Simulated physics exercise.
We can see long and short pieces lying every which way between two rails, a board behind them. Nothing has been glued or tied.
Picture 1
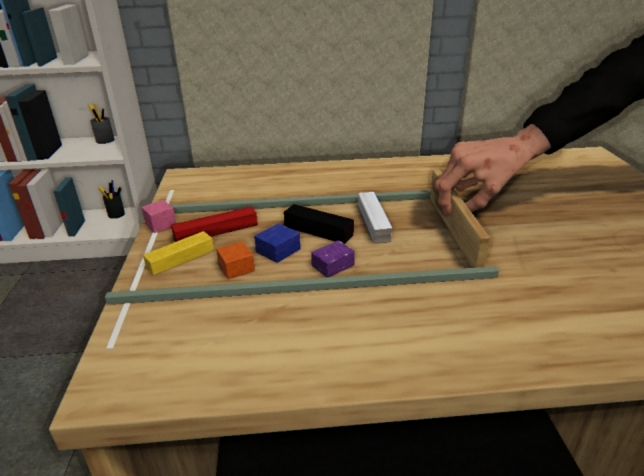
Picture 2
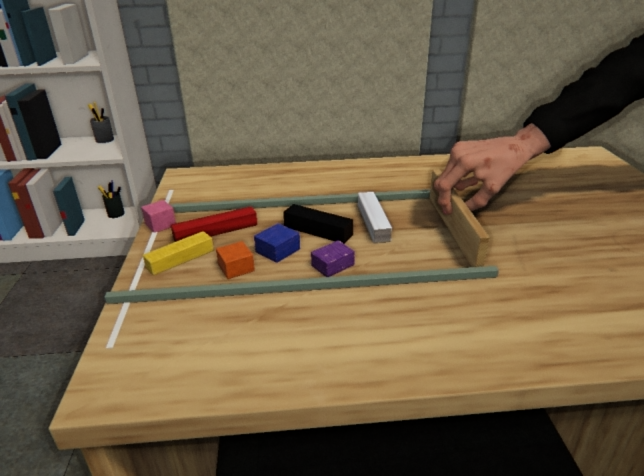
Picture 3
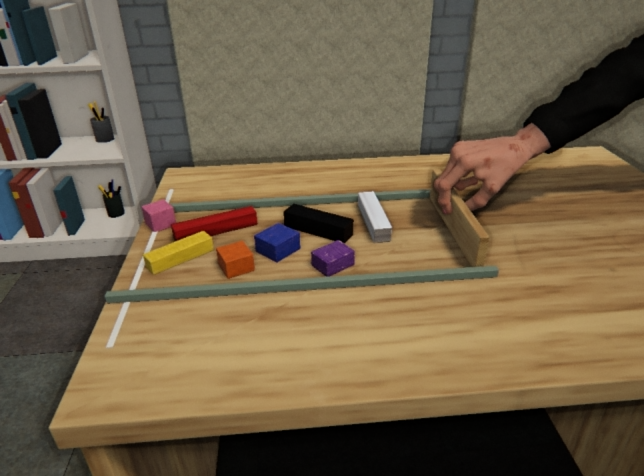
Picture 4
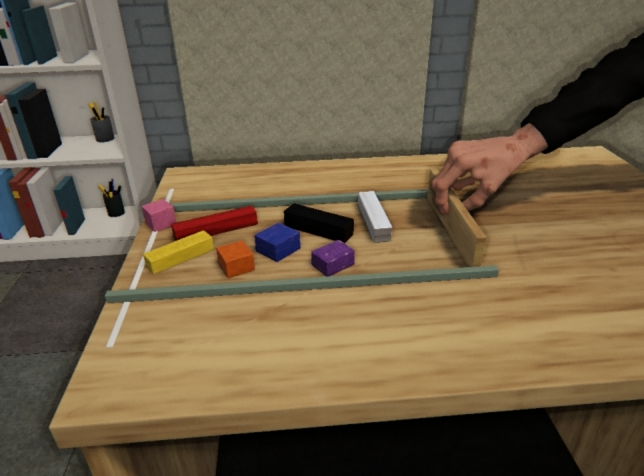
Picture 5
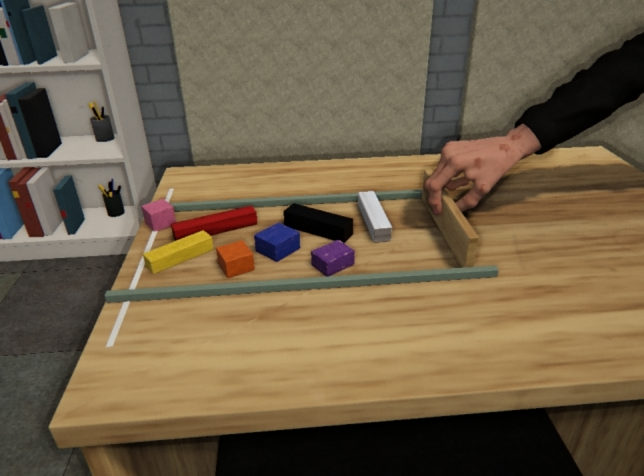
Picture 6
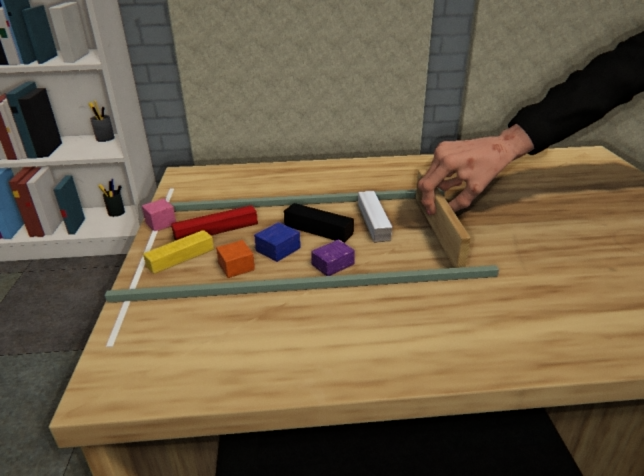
A hand in a dark sleeve grips a wooden board standing at the right end of two teal rails on a wooden table, seen from slightly above, with shelves at left. Between the rails lie pink, yellow, red, orange, blue, black, purple and white blocks and bars, near white tape at left. The hand holds nearly still, then slides the board slightly left; the blocks and view stay still.
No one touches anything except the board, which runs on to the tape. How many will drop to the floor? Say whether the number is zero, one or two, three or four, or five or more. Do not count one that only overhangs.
The number is five or more.
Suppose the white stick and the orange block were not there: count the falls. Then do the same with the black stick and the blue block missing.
Fallen: 4 in the first try, 4 in the other.
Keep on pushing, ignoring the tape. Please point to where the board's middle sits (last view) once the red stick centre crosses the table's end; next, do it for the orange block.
About (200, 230), and about (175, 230) for the other.
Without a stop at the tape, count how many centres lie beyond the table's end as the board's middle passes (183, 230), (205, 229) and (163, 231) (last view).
Counts: 3, 0, 5.
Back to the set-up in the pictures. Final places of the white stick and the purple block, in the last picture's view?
About (144, 228), and about (118, 268).
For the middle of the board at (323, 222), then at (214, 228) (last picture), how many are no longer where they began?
By the first moment it's 4, by the second it's 8.
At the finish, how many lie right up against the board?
The figure is 2.
Soon after, none off yet; pink block at rest near (159, 215); yellow bar at rest near (180, 251); red stick at rest near (216, 224).
After that, none off yet; pink block at rest near (159, 215); yellow bar displaced a little near (165, 249); red stick displaced a little near (166, 229).
In the end, the number that fall off is five or more; gone, black stick, blue block, orange block, red stick, yellow bar and pink block.
